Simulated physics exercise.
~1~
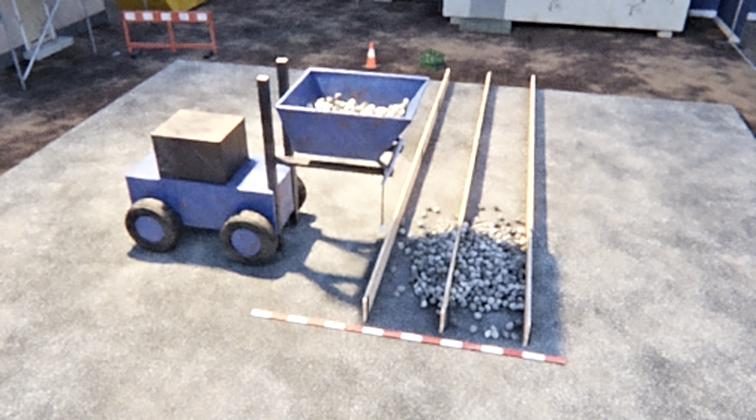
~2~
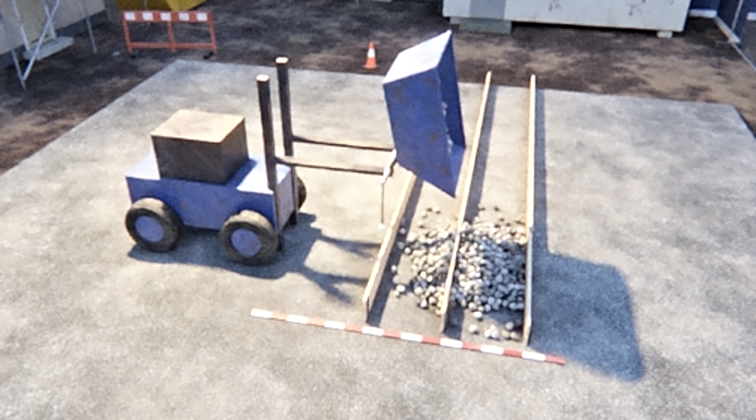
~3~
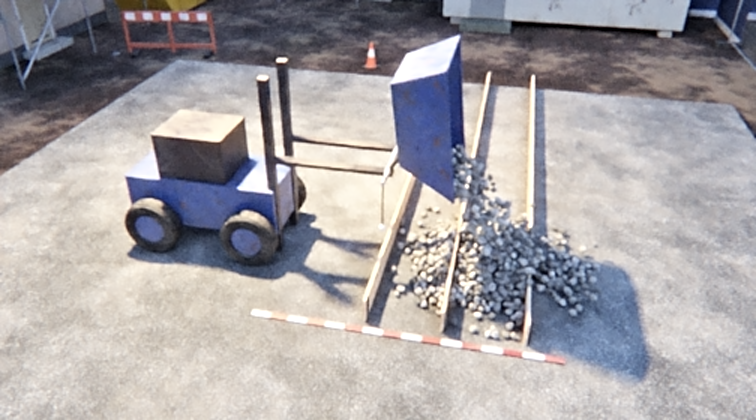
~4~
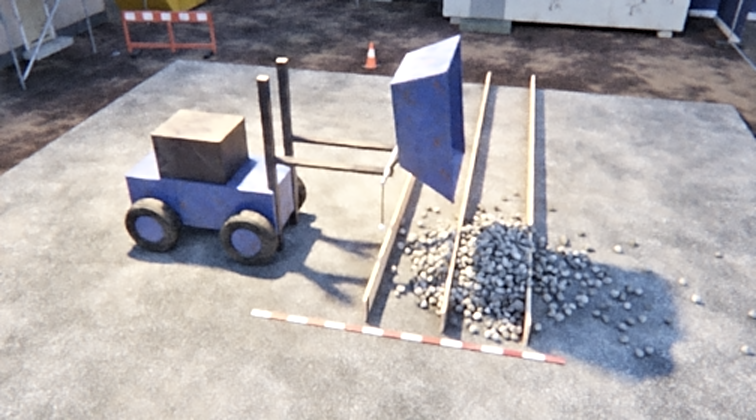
The video shows a small blue forklift-like vehicle tipping a raised blue skip toward the right, pouring grey stones onto a pile already lying between wooden planks. The skip stays tilted and emptied, with a larger heap between the planks and some stones scattered beyond the last one.
